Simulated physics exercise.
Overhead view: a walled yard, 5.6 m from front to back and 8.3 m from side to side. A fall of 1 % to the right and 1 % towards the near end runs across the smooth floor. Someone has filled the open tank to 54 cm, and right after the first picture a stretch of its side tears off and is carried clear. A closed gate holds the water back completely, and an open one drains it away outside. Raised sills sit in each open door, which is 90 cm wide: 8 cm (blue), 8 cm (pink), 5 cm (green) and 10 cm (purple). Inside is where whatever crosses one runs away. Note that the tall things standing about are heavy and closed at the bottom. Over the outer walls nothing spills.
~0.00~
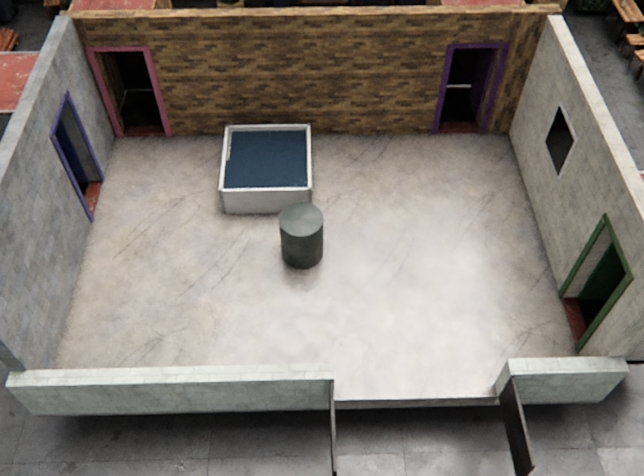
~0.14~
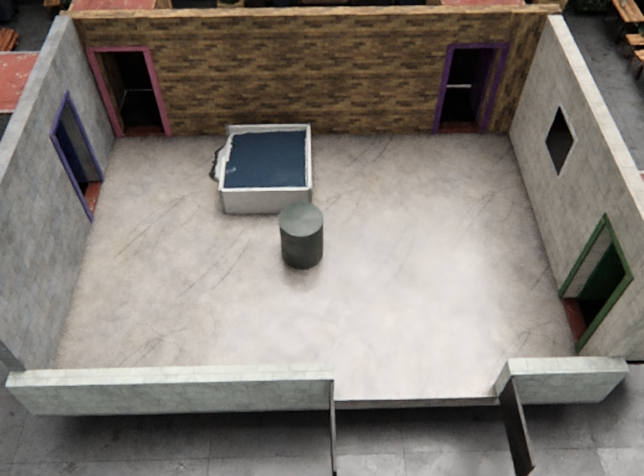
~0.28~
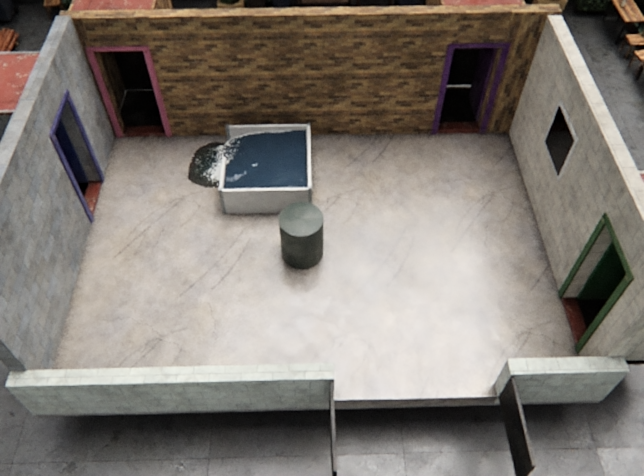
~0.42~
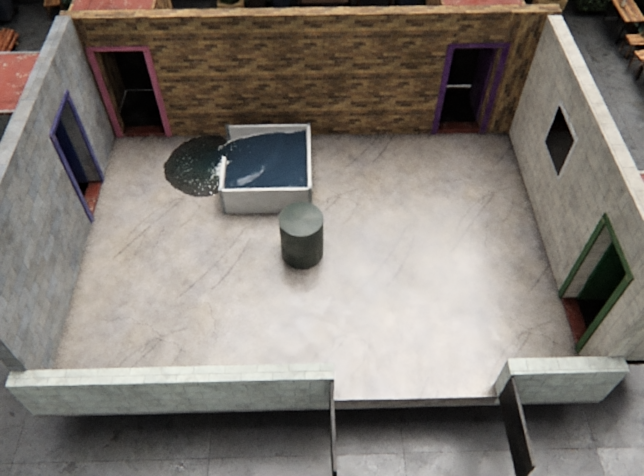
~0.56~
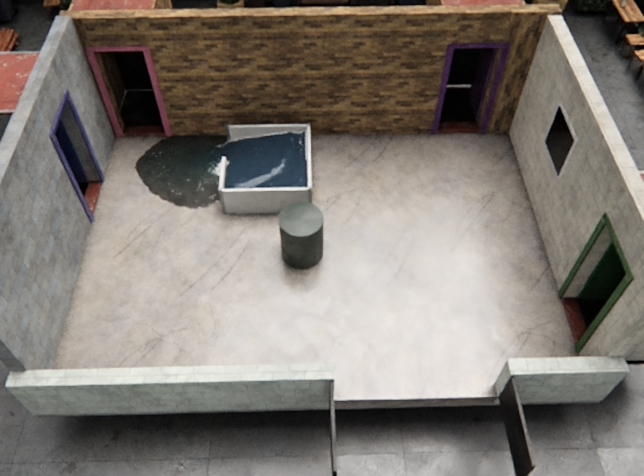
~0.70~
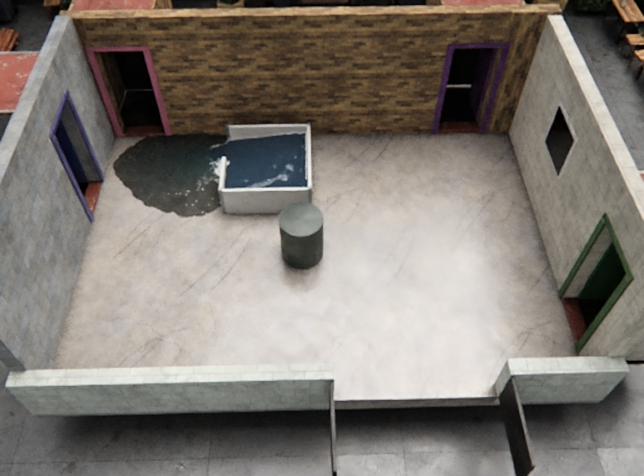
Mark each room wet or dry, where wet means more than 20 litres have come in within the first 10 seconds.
Blue door - wet, pink door - wet, green door - dry, purple door - dry.
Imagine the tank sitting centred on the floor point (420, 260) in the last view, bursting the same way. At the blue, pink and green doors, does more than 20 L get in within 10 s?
Well, against that limit, at blue it's within bounds, at pink it's within bounds, and at green it's within bounds.
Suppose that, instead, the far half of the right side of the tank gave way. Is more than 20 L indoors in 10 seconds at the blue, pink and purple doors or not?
At blue the amount is beneath the mark, at pink it is beneath the mark, and at purple it is beneath the mark.
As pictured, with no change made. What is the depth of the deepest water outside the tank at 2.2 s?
Around 30 centimetres deep.
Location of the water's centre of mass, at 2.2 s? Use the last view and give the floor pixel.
Near (216, 176).
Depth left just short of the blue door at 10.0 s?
Reading: Close to 4.0 cm.
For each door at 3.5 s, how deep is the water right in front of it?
Depth readings (cm): Blue = 11; pink = 16; green = 0; purple = 0.
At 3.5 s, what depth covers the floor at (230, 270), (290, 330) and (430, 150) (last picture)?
0, 0 and 0 cm.
After 1.4 s water covers 10 % of the floor and is deepest (34 cm) near (115, 137); blue door 14 cm at the sill, 3 L in, pink door 12 cm at the sill, 0 L in, green door not reached, purple door not reached.
After 2.2 s water covers 15 % of the floor and is deepest (30 cm) near (122, 143); blue door 17 cm at the sill, 24 L in, pink door 16 cm at the sill, 20 L in, green door not reached, purple door not reached.
After 3.5 s water covers 25 % of the floor and is deepest (18 cm) near (124, 137); blue door 11 cm at the sill, 48 L in, pink door 16 cm at the sill, 66 L in, green door not reached, purple door not reached.
After 6.0 s water covers 35 % of the floor and is deepest (12 cm) near (48, 391); blue door 7 cm at the sill, 57 L in, pink door 10 cm at the sill, 104 L in, green door not reached, purple door not reached.
After 10.0 s water covers 60 % of the floor and is deepest (8 cm) near (587, 380); blue door 4 cm at the sill, 57 L in, pink door 4 cm at the sill, 107 L in, green door 4 cm at the sill, 0 L in, purple door not reached.
